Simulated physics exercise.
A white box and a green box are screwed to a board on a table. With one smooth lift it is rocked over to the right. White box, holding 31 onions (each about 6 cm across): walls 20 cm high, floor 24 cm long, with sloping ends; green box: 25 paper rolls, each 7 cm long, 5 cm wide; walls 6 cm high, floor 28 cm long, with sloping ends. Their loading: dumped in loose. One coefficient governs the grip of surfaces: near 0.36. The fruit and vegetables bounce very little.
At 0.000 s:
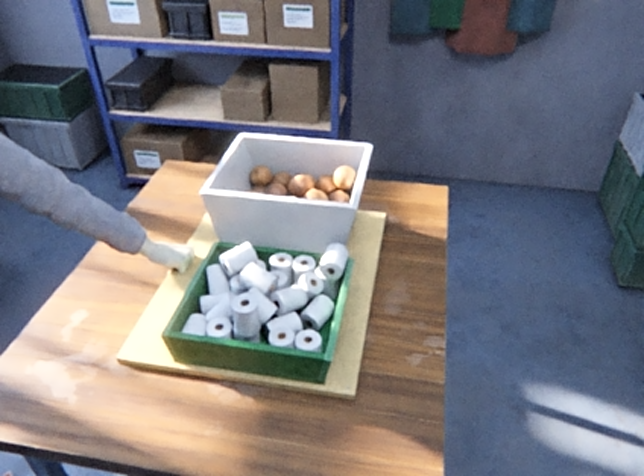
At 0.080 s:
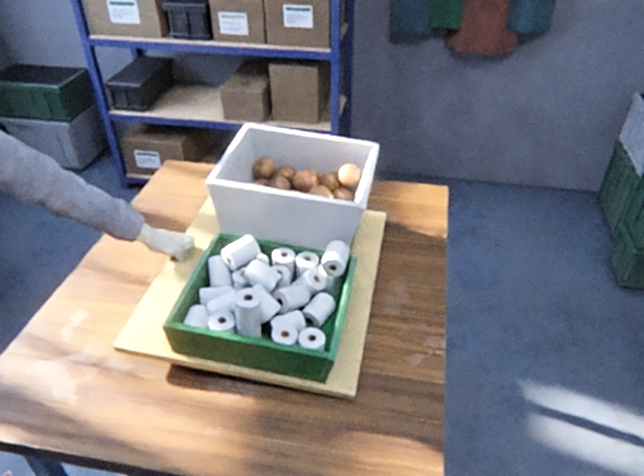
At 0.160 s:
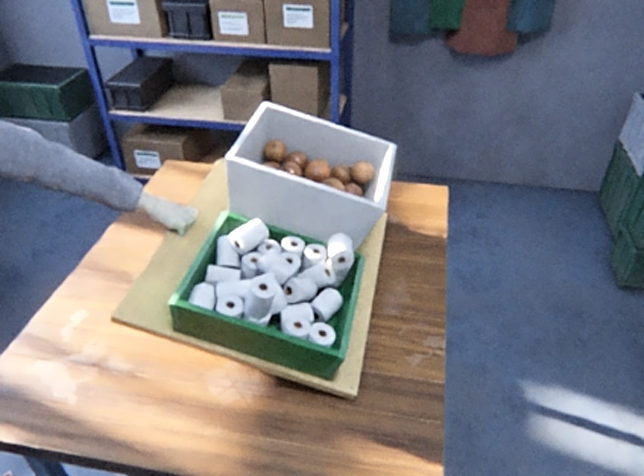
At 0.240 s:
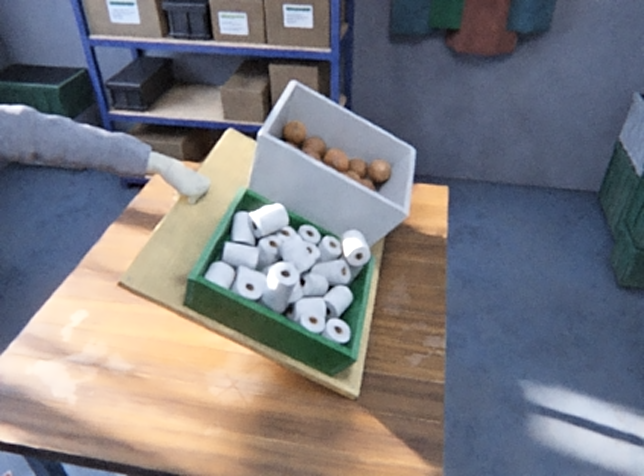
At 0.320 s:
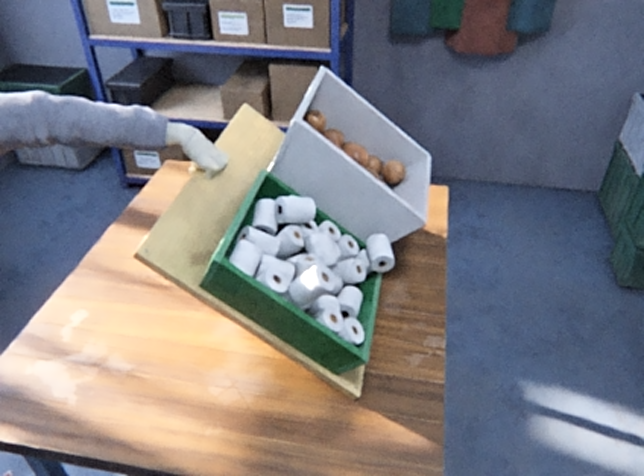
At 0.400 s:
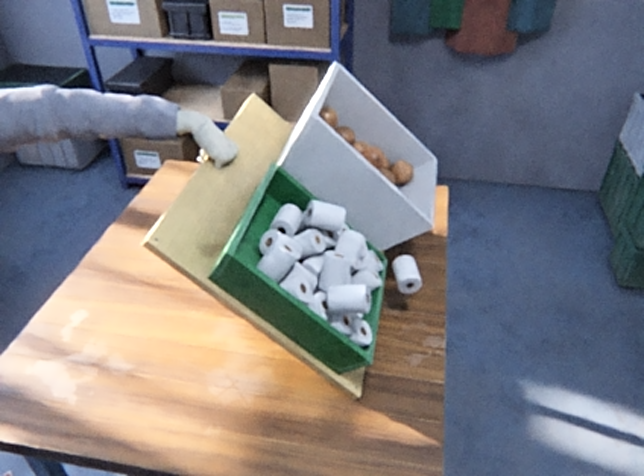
A gloved hand tilting a board steeply to the right with a white box of onions and a green box of paper rolls, one roll dropping out.
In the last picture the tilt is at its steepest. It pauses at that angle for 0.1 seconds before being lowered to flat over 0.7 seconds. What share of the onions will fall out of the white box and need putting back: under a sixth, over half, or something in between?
It spills under one sixth.
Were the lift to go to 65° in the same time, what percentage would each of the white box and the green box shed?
Then the white box sheds 30 %, while the green box sheds 70 %.
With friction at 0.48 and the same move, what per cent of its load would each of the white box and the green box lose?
White box 0, green box 20 per cent.
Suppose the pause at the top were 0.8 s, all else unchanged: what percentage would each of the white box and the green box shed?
That would cost white box 0 per cent of its load and green box 30 per cent.
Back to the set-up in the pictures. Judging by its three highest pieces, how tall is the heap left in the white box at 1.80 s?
I'd say near 17 cm.
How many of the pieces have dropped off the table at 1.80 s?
Estimate - about 5 in total.
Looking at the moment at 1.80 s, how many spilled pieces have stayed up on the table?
Roughly 1.
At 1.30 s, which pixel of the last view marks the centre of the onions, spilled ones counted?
Centred roughly at (311, 210).
After 0.62 s, tilt 39°; the white box has all 31 and the green box is down by 5 of 25.
After 0.90 s, tilt 17°; the white box has all 31 and the green box is down by 6 of 25.
After 1.30 s, tilt 0°; the white box has all 31 and the green box is down by 6 of 25.
When it is over (at 1.80 s), the white box has all 31 and the green box is down by 6 of 25. Asked share, 0 of 31, 0 per cent.
